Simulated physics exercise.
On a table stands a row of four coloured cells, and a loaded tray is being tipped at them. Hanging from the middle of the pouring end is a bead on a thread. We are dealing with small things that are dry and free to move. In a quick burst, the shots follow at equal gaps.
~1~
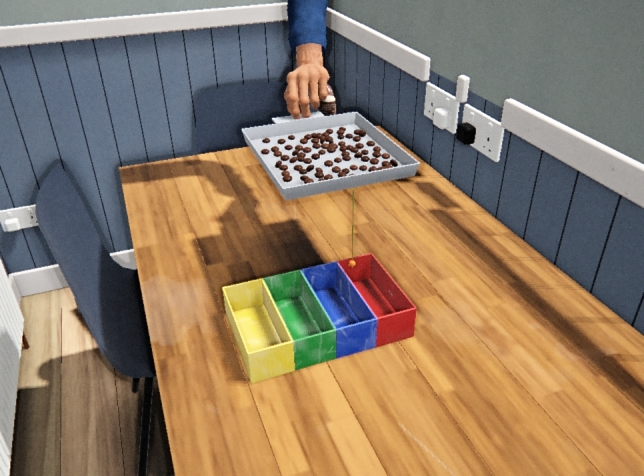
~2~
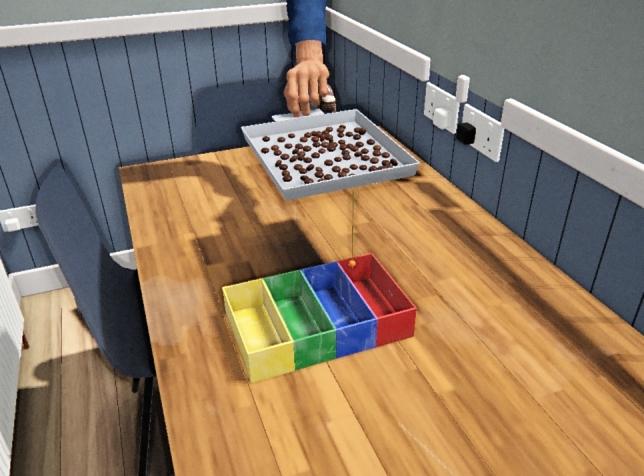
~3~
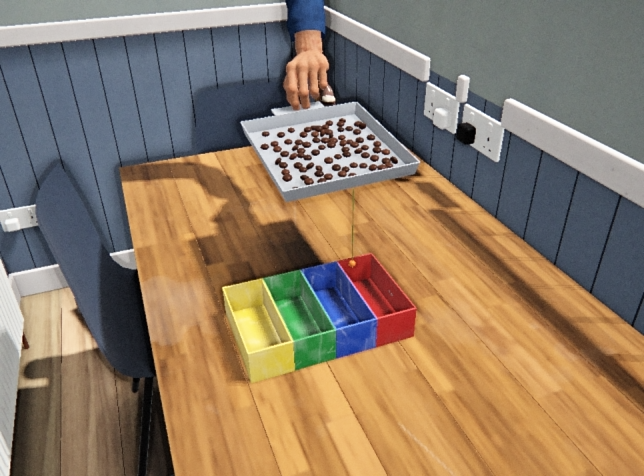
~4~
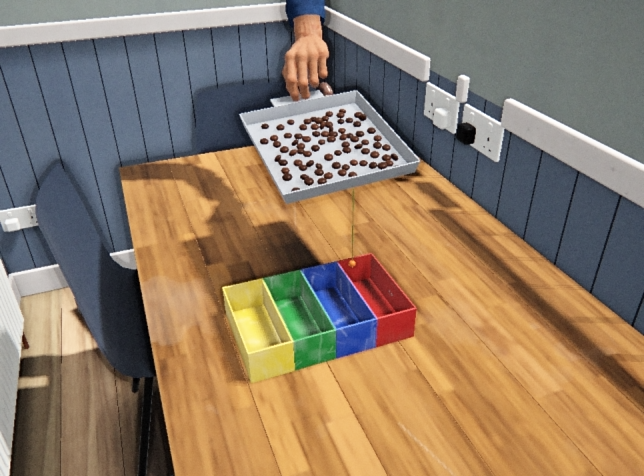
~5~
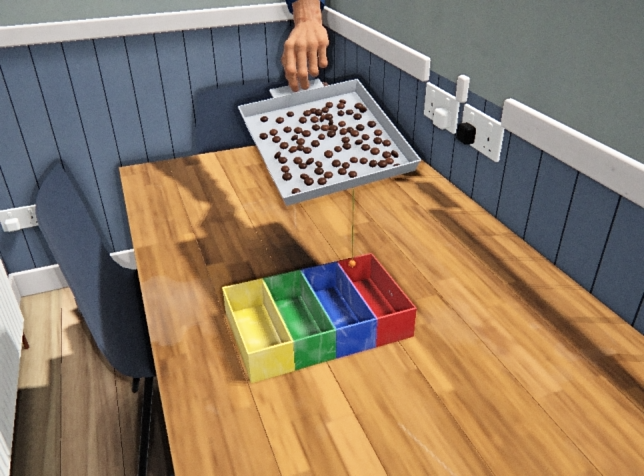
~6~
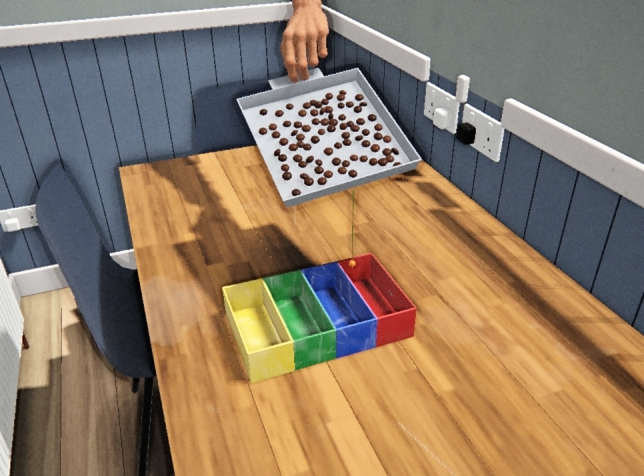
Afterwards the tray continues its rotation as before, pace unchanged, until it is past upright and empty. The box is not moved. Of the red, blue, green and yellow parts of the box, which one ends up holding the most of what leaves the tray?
The green part holds the most.
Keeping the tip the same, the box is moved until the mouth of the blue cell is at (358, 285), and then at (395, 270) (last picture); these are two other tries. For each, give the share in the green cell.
Trial 1 near 60 percent, trial 2 near 10 percent.
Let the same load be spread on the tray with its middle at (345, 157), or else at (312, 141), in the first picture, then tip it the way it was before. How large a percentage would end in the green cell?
It would be 50 in a hundred, and then 60 in a hundred.
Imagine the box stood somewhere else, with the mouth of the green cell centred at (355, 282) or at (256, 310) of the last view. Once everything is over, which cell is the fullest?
That yellow cell first, the cell in blue second.
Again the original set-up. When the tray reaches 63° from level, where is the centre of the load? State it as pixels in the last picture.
The load is centred about (325, 174).
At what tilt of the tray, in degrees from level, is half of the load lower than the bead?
Angle: Approx. 110 degrees.
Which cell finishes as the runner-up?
Second: The blue cell.
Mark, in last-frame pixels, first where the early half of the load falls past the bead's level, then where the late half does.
First around (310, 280), afterwards around (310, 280).
Soon after the last picture, tray tipped steeply; all on the tray.
A little later, tray tipped right over; about two thirds on the tray; a small part in the green cell; a small part in the blue cell; about a quarter falling or outside the box.
Later still, tray tipped past a quarter turn; about two thirds in the green cell; about a third in the blue cell; a small part in the red cell.
At rest, tray tipped past a quarter turn; about two thirds in the green cell; about a third in the blue cell; a small part in the red cell; none in the yellow cell.
